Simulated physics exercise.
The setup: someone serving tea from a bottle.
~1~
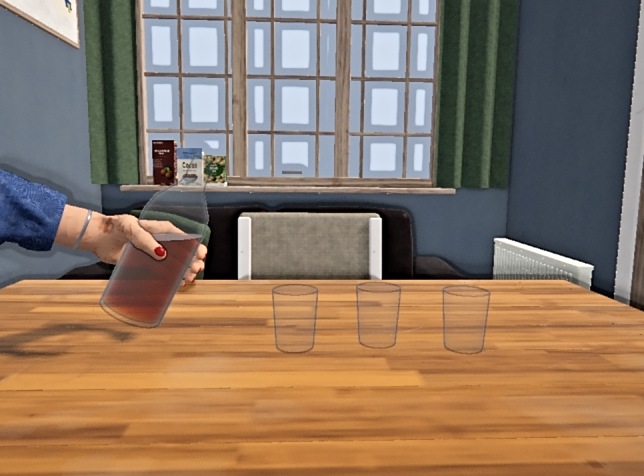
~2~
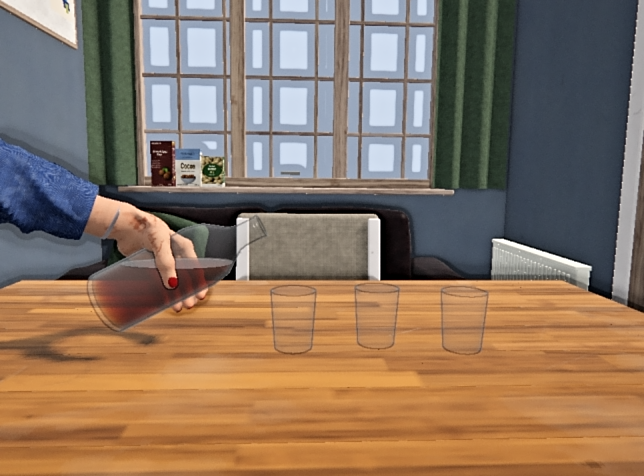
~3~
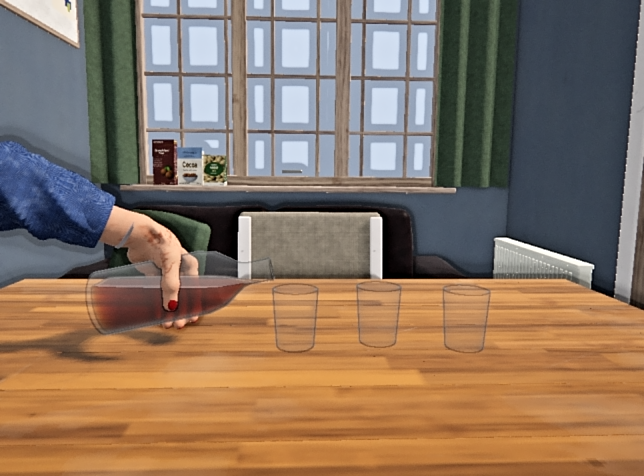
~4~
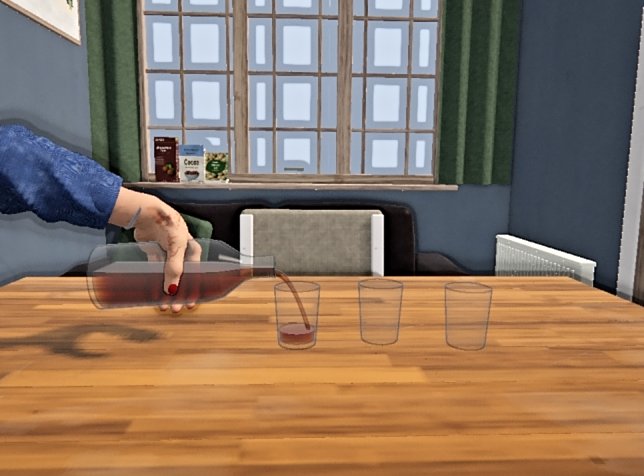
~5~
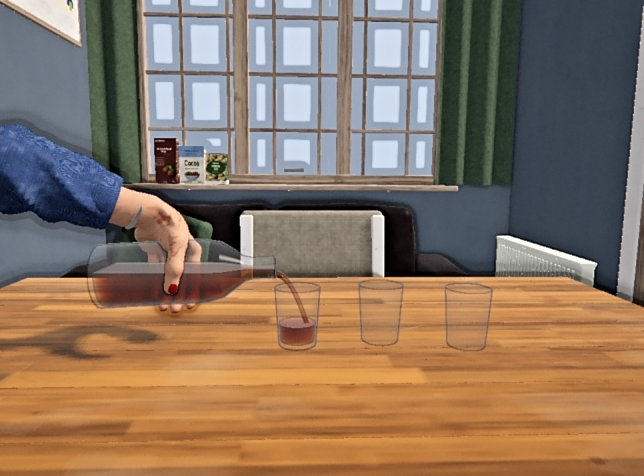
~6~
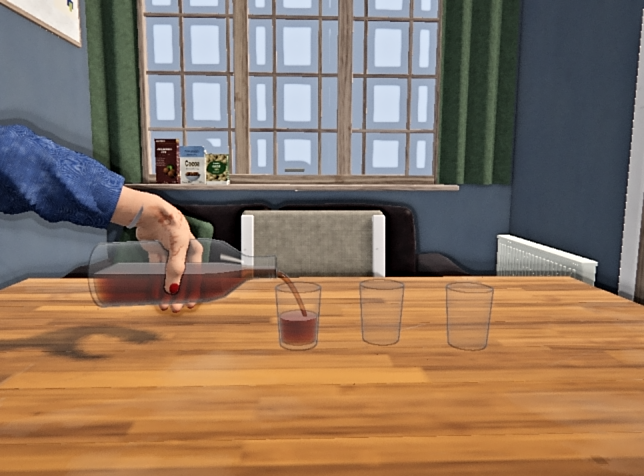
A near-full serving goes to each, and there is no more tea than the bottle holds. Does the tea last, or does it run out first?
It is adequate.
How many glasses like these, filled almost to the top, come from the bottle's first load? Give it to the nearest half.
I'd say around 4.0.
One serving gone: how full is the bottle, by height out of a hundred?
Level: About 35 per cent.
A moment on, the first is about two thirds full.
Further on, the first is done and the bottle has about three quarters of its load.
When it is over, all three are full and about a quarter of the tea is over.
